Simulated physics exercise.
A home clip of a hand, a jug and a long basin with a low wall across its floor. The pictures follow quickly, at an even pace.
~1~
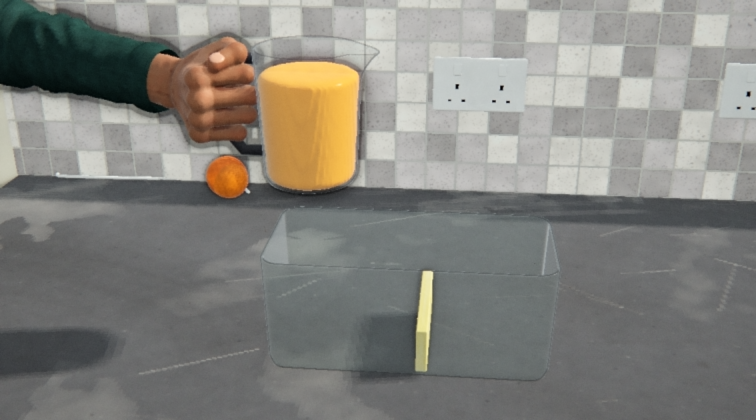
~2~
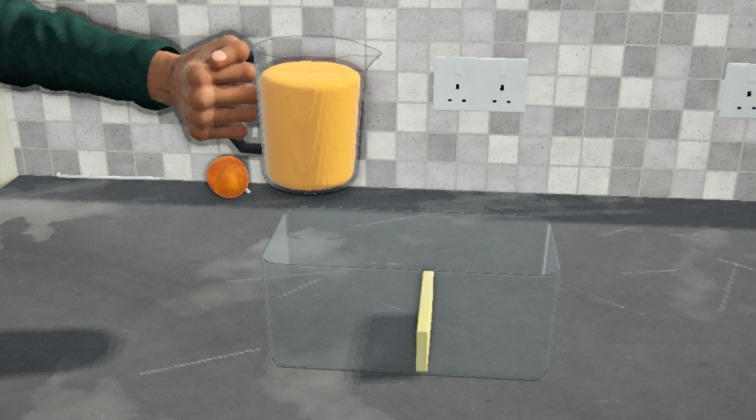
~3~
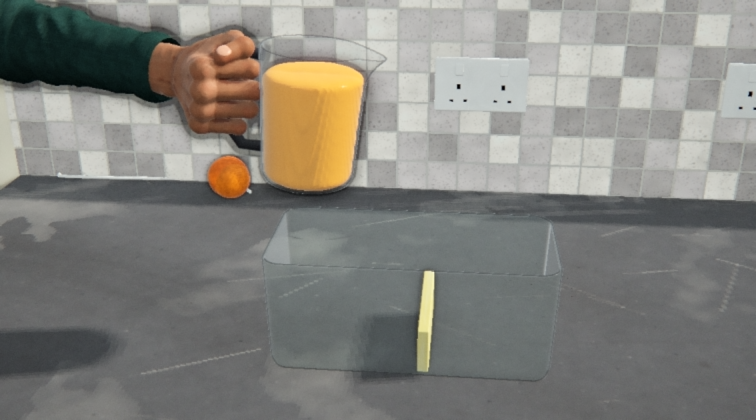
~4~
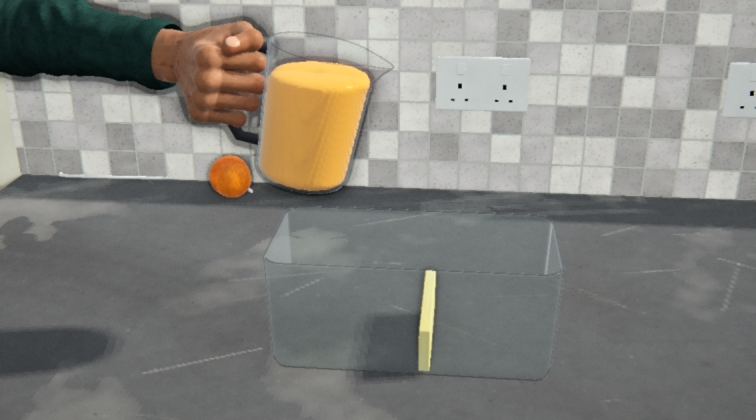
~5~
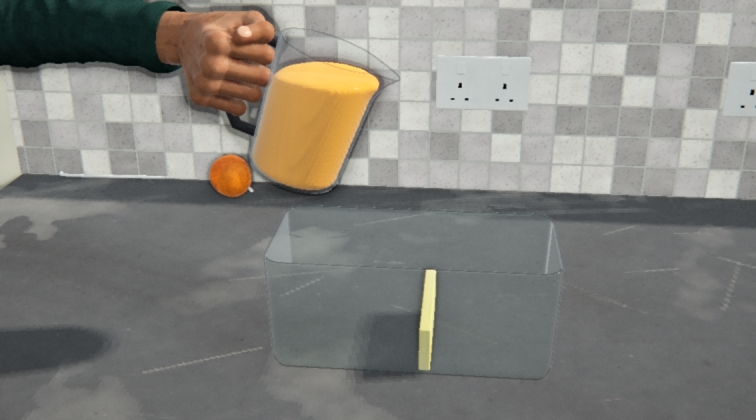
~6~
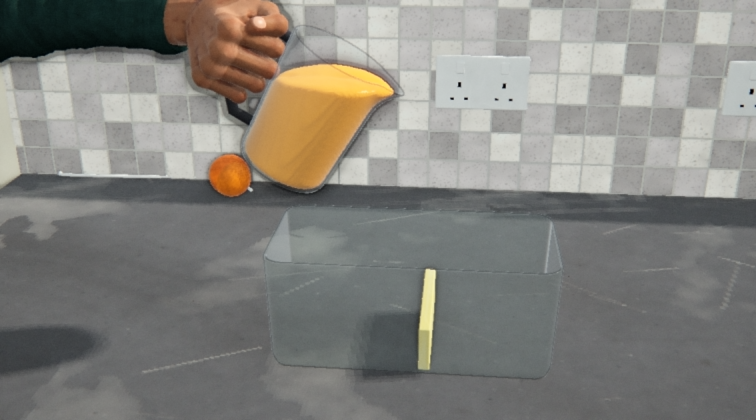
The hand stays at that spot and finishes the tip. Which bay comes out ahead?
The right part.
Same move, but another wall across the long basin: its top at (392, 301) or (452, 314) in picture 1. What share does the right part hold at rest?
About 95 and 50 per cent.
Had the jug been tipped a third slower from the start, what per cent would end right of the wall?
Close to 90 per cent.
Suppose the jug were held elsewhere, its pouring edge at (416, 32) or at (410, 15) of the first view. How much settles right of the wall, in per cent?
Near 90 % and 85 %.
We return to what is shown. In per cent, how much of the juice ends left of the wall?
Near 10 %.
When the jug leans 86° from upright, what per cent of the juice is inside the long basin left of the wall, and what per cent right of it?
Left: 0 %. Right: 10 %.
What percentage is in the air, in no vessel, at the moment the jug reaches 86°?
Near 20 %.
A moment on, the tilt is 86° and 71 per cent is still to pour, 0 is left of the wall and 10 right of it.
Next, the tilt is 100° and 26 per cent is still to pour, 4 is left of the wall and 52 right of it.
Then the tilt is 100° and 6 per cent is still to pour, 7 is left of the wall and 82 right of it.
Later the tilt is 100° and 1 per cent is still to pour, 9 is left of the wall and 88 right of it.
At rest 11 per cent lies left of the wall, 88 right of it and 1 outside.
